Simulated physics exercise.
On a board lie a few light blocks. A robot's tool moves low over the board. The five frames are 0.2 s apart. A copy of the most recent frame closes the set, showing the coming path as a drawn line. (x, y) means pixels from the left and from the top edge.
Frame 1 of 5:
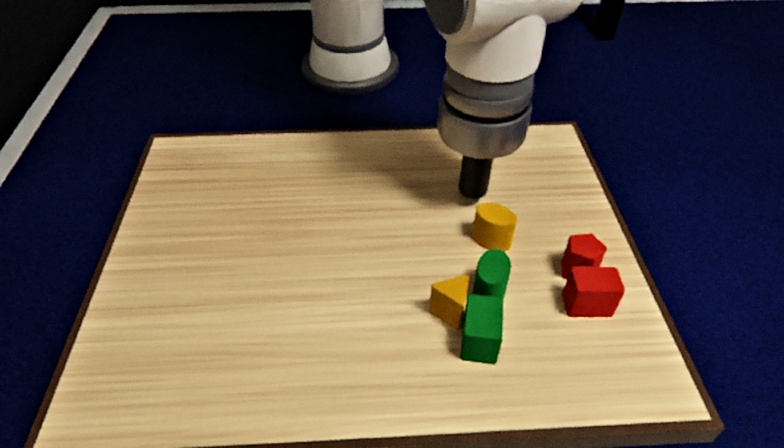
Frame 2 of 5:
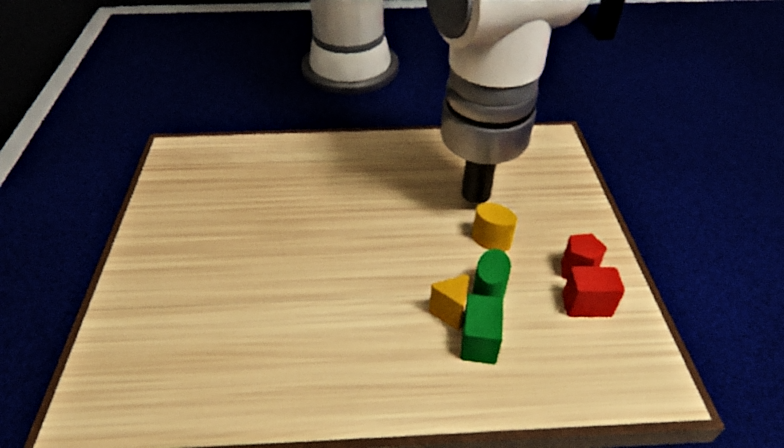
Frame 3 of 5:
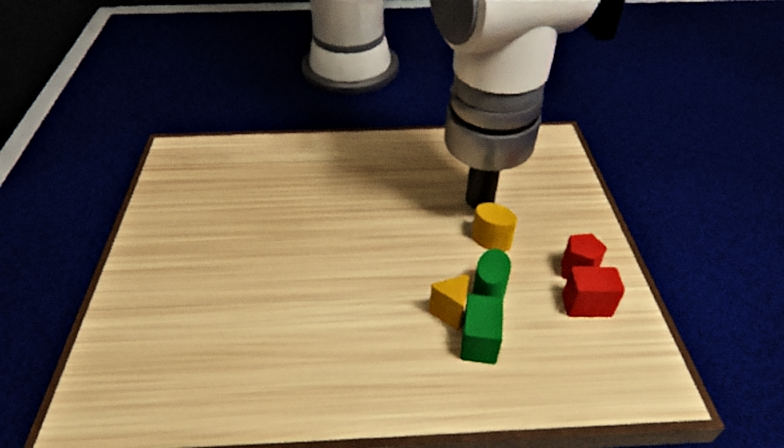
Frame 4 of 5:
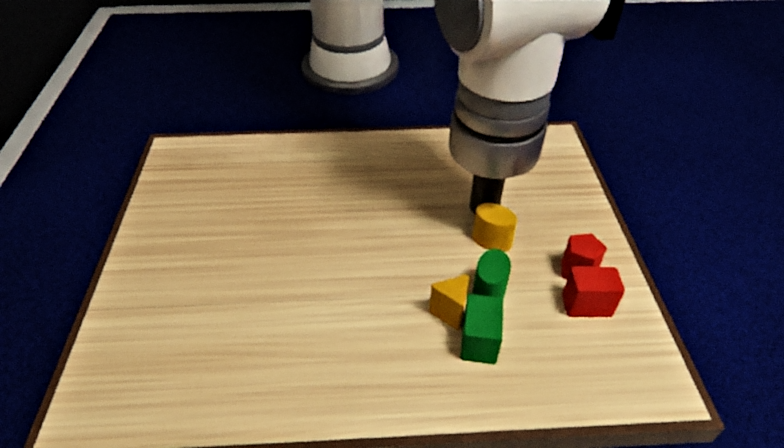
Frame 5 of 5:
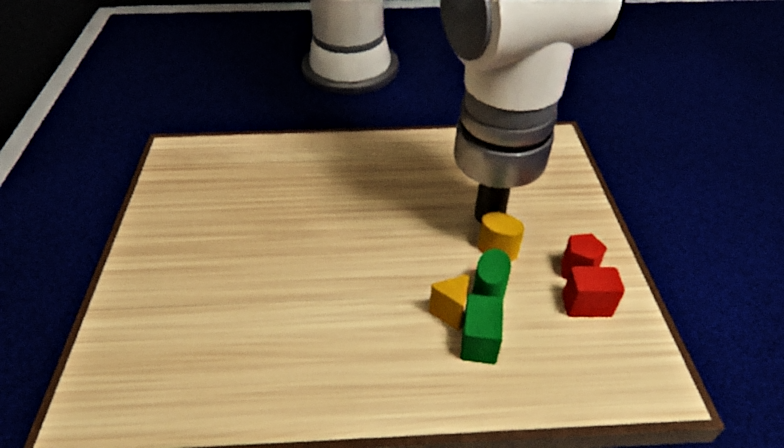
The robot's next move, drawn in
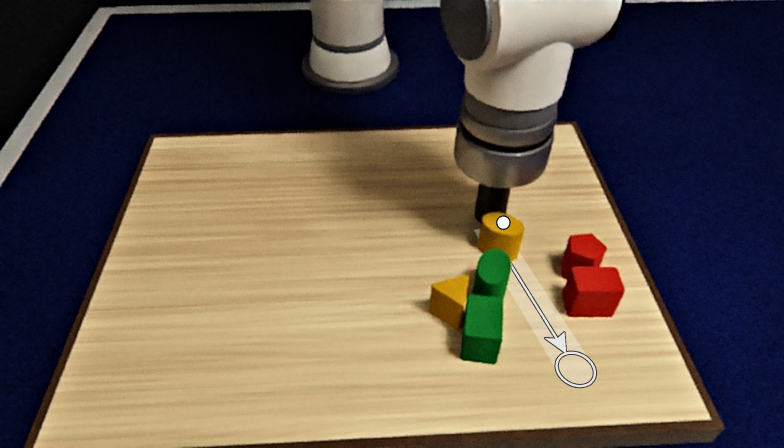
A robot arm moving its dark tool toward the viewer and slightly right, nudging a yellow round block near green and red blocks.
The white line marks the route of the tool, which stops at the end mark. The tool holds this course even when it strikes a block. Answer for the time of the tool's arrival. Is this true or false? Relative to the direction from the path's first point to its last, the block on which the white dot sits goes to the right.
The statement is false.
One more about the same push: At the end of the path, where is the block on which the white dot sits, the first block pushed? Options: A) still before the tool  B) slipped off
The correct letter is A.
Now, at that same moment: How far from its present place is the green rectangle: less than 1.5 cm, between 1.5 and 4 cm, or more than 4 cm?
Moves under 1.5 cm.
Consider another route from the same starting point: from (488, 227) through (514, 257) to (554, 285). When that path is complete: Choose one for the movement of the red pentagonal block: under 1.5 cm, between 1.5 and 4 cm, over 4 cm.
Short of 1.5 cm.
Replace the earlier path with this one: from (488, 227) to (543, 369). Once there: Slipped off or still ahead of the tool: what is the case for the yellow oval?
In the end it is beside or behind the tool.
The drawn path runs from (488, 227) directly to (576, 369); the dot is on the yellow oval.
The first path, step by step. One third of the way, tool at (515, 258); green oval at (493, 272), turned 15° clockwise; yellow oval at (535, 266).
Two thirds of the way, tool at (546, 305); green oval at (493, 272), turned 15° clockwise; yellow oval at (575, 314), turned 40° anticlockwise.
At the end, tool at (580, 359); green rectangle not moved; green oval at (493, 272), turned 15° clockwise; yellow oval at (625, 362), turned 100° anticlockwise; red rectangle not moved.
